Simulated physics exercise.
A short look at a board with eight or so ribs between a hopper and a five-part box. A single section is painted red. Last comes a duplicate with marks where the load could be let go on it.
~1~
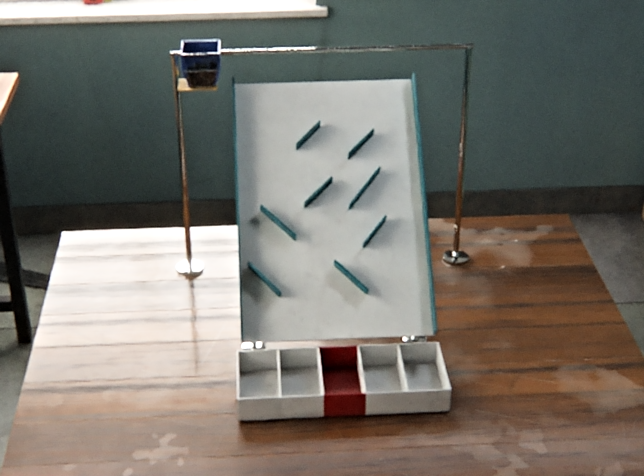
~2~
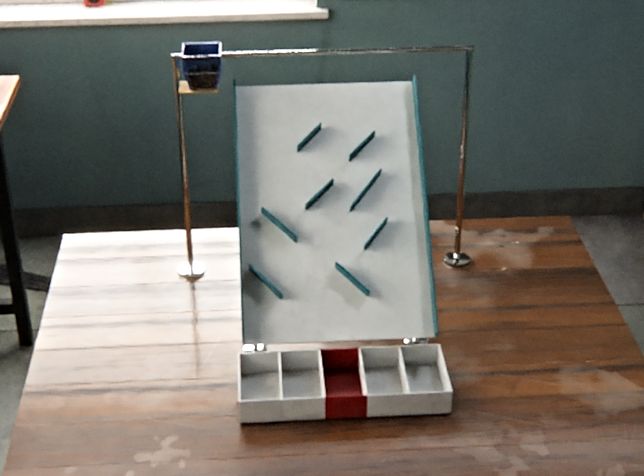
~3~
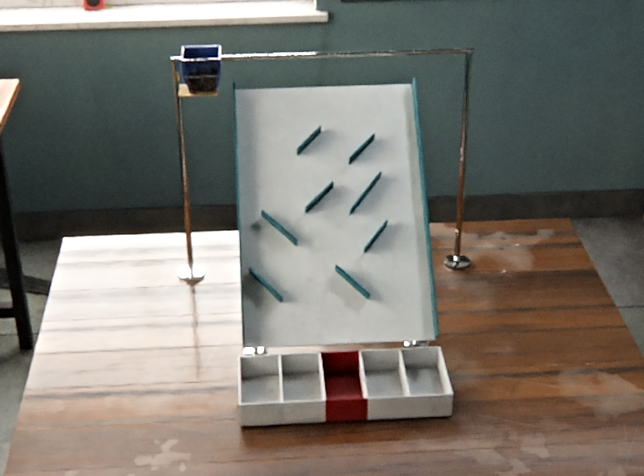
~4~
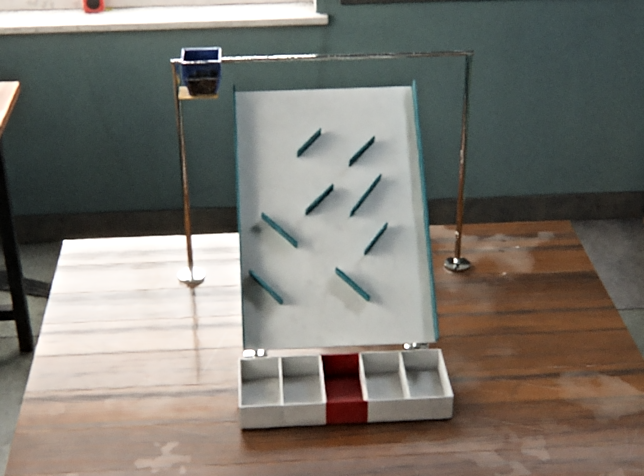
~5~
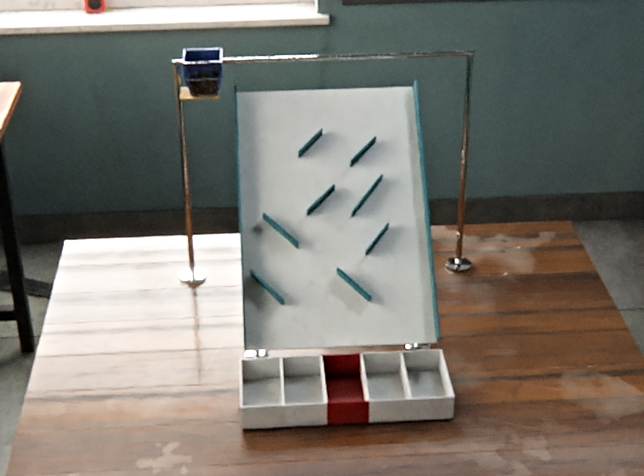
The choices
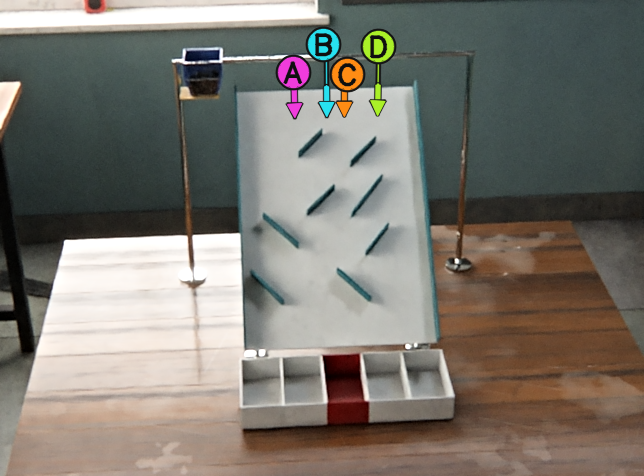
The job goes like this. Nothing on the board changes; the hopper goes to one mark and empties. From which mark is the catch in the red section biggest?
I would pick mark A.
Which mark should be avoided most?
The answer is D.
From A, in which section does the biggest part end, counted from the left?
It is the third one.
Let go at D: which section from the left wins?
It is the fifth one.
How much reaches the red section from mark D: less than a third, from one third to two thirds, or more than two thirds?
Mark D gives less than a third.
On the marked copy, mark A meets the board at (294, 112); mark B meets the board at (326, 111); mark C meets the board at (344, 111); mark D meets the board at (377, 109).
If A is chosen, most in the red section, about a quarter in other sections, a stray few held on the board.
If B is chosen, about half in the red section, about half in other sections.
If C is chosen, about a third in the red section, about half in other sections.
If D is chosen, about a quarter in the red section, most in other sections, a stray few outside the box.
